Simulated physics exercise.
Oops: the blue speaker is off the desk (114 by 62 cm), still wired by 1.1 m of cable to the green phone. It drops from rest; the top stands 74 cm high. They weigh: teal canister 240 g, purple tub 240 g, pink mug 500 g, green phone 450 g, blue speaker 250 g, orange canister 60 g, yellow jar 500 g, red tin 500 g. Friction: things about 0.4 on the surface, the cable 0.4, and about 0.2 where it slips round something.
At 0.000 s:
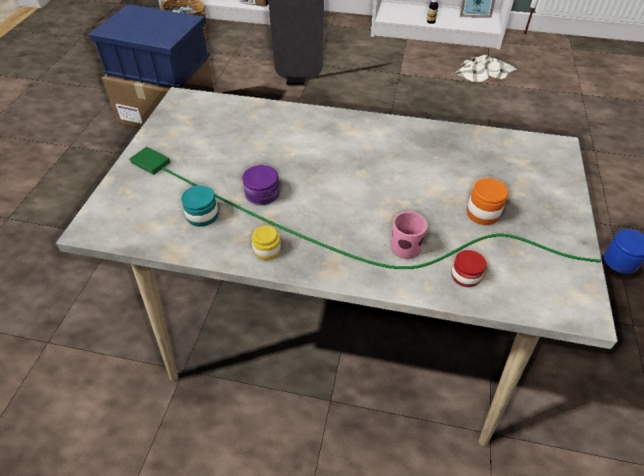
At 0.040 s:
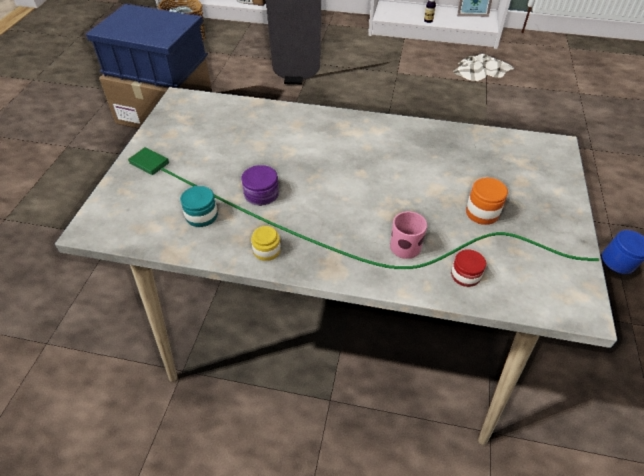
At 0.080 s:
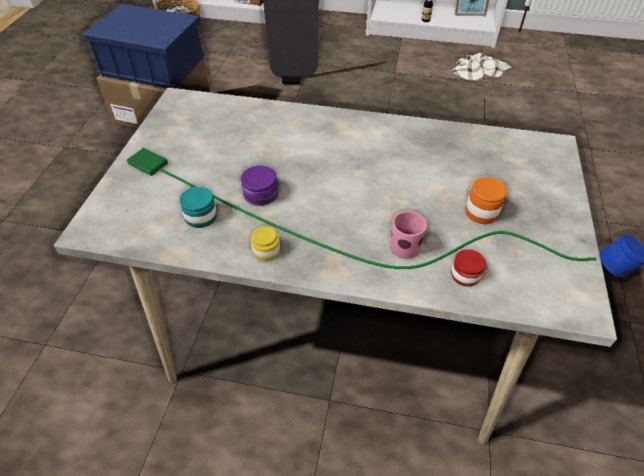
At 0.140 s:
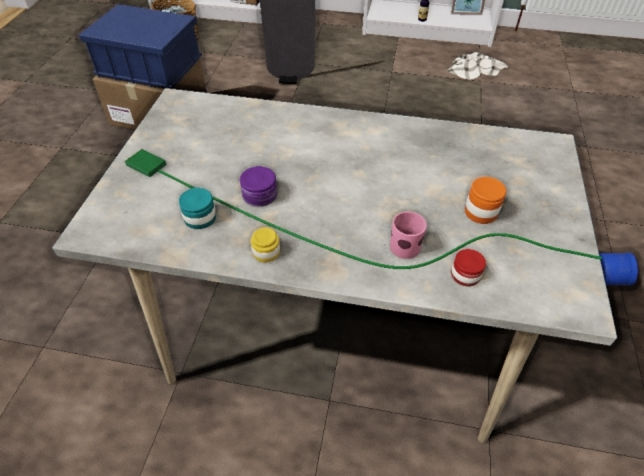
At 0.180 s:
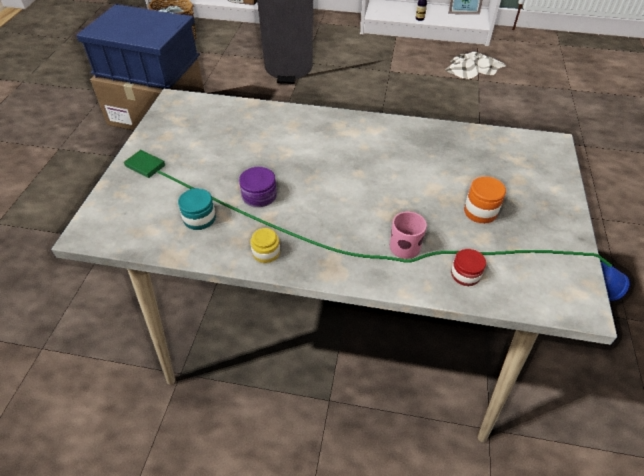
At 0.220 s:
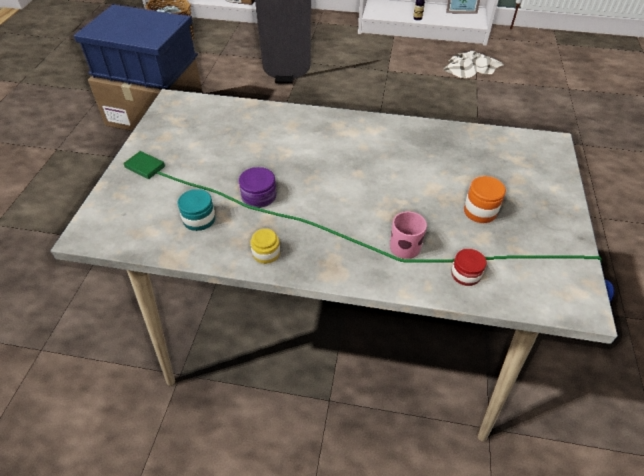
Blue speaker dropping past the right edge of a marble-topped table, pulling the green cable straighter between pink mug and red tin.
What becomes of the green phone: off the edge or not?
The green phone stays on.
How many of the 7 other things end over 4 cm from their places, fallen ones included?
That makes 0.
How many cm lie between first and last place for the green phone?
Green phone 2 cm.
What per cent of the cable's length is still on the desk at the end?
About 95 per cent.
By 0.5 s, the cable's tail end at (161, 174); green phone 1 cm off its start, blue speaker over the edge.
By 0.7 s, the cable's tail end at (161, 174); green phone 1 cm off its start, blue speaker over the edge.
By 1.0 s, the cable's tail end at (162, 174); green phone 1 cm off its start at (147, 164), blue speaker over the edge.
By 1.2 s, the cable's tail end at (162, 174); green phone 1 cm off its start, blue speaker over the edge.
By 2.4 s, the cable's tail end at (165, 175); green phone 2 cm off its start at (149, 164), blue speaker over the edge.
